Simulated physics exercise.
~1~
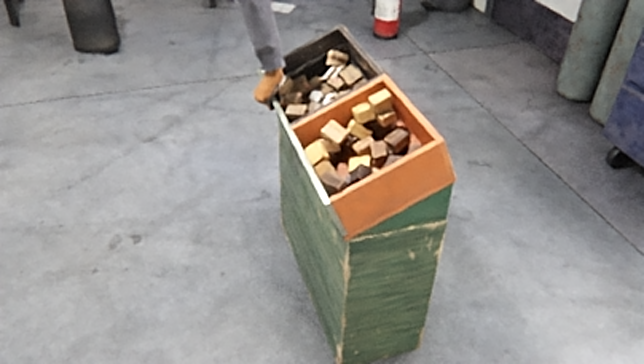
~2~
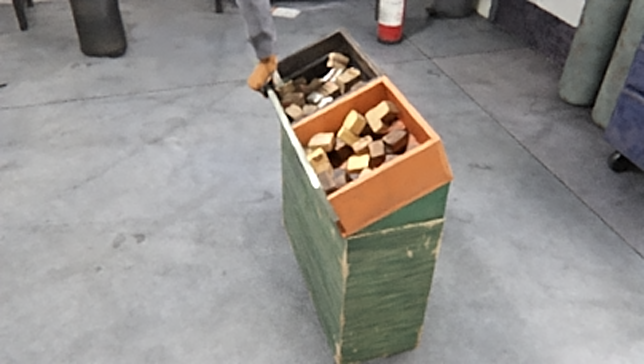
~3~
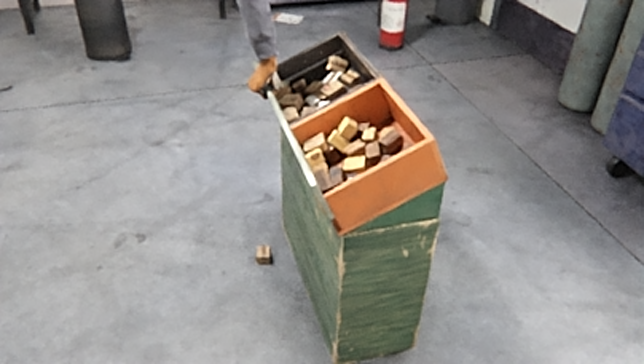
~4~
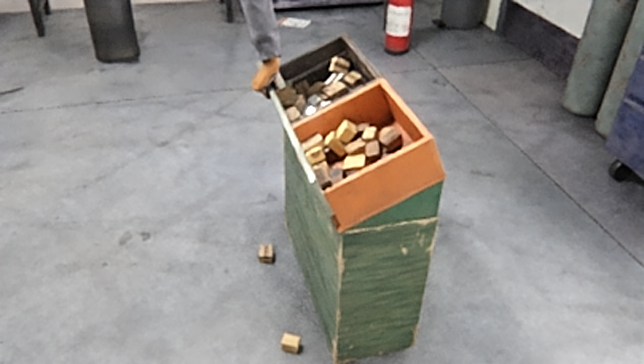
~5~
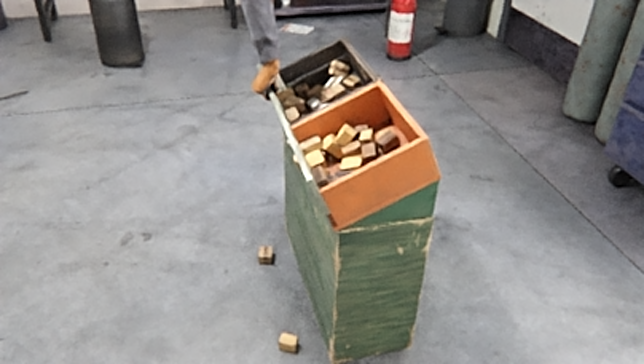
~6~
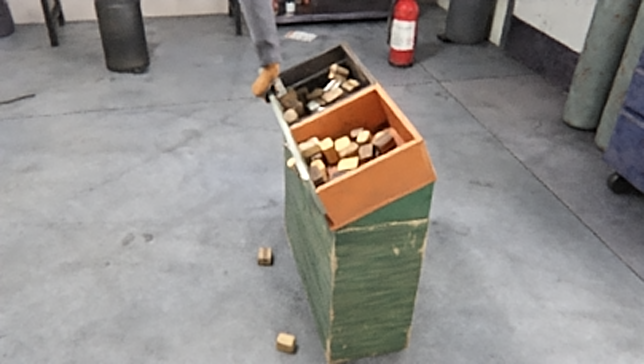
Small blocks shift in a green stand's tilted bins, and two end up on the floor.
